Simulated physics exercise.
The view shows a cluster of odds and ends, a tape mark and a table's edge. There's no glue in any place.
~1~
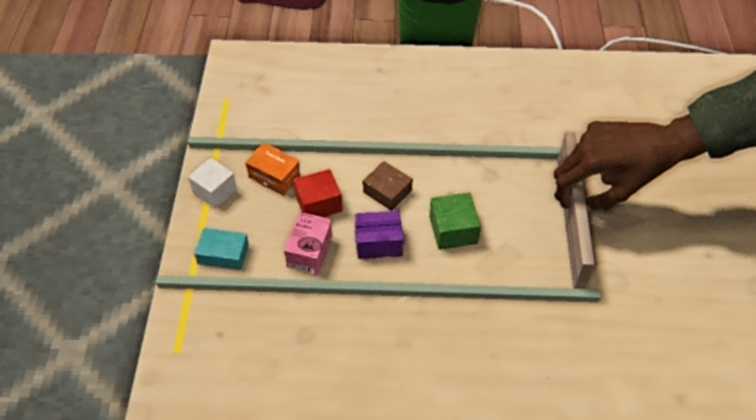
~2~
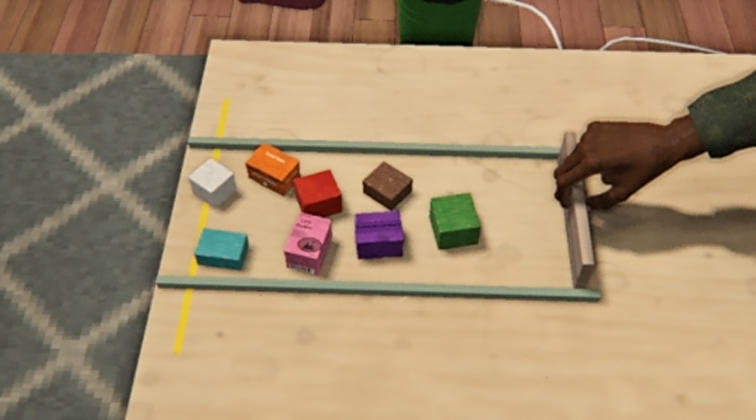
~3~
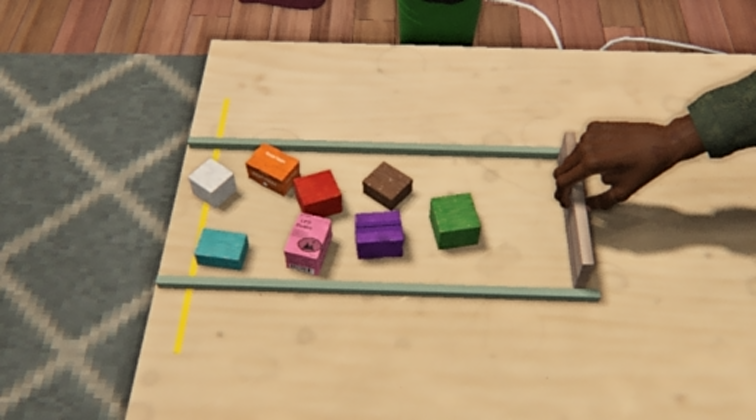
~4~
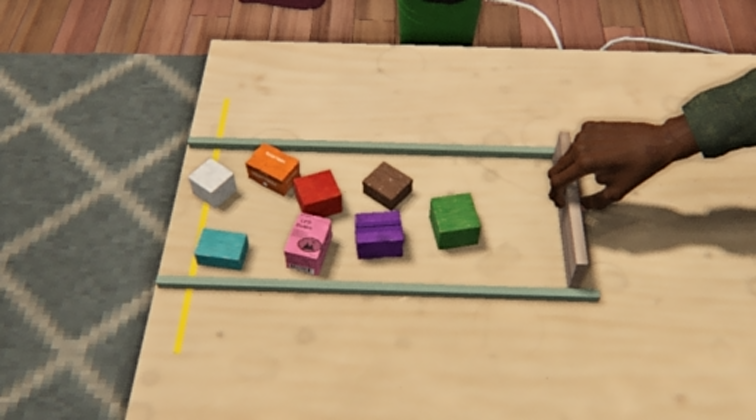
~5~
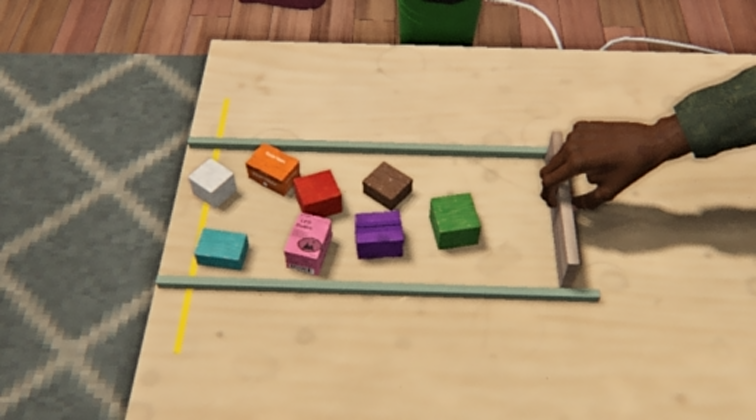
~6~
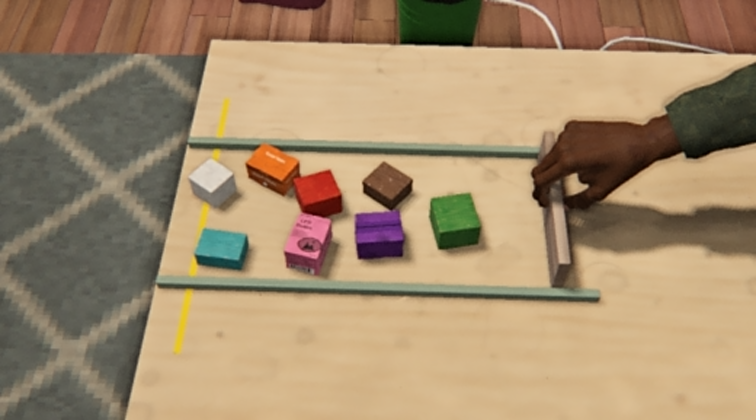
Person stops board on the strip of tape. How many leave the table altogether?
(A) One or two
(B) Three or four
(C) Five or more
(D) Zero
(C) Five or more.
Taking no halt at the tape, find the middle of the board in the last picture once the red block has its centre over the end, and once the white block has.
The middle is at (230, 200) when it's the red block, and at (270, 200) when it's the white block.
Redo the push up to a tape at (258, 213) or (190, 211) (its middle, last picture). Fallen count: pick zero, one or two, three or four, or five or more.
In order: 3 or 4, then 5 or more.
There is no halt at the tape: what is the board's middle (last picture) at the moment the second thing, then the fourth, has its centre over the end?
For the first, roughly (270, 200); for the next, roughly (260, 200).
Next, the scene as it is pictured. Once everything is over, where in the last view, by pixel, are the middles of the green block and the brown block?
Roughly at (180, 210) and at (194, 170), in that order.
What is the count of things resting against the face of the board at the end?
I count 2 of them.
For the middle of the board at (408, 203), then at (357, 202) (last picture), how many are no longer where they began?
The number moved is 4 and then 7.
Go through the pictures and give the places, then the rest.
In the first picture, white block (213, 183); turquoise block (222, 249); orange box (274, 169); board (574, 208); tape (205, 211).
In the second picture, turquoise block (222, 249); purple box (379, 235).
In the third picture, orange box (274, 169); board (574, 208).
In the fourth picture, white block (213, 184); brown block (388, 186).
In the fifth picture, turquoise block (222, 249); pink box (309, 243).
In the sixth picture, white block (213, 184); turquoise block (222, 249); orange box (274, 169); board (553, 208); tape (205, 211).
Early on, none off yet; white block at rest near (213, 184); turquoise block at rest near (222, 249); orange box at rest near (274, 169).
Finally, the number that fall off is five or more; lost, purple box, red block, pink box, orange box, turquoise block and white block.
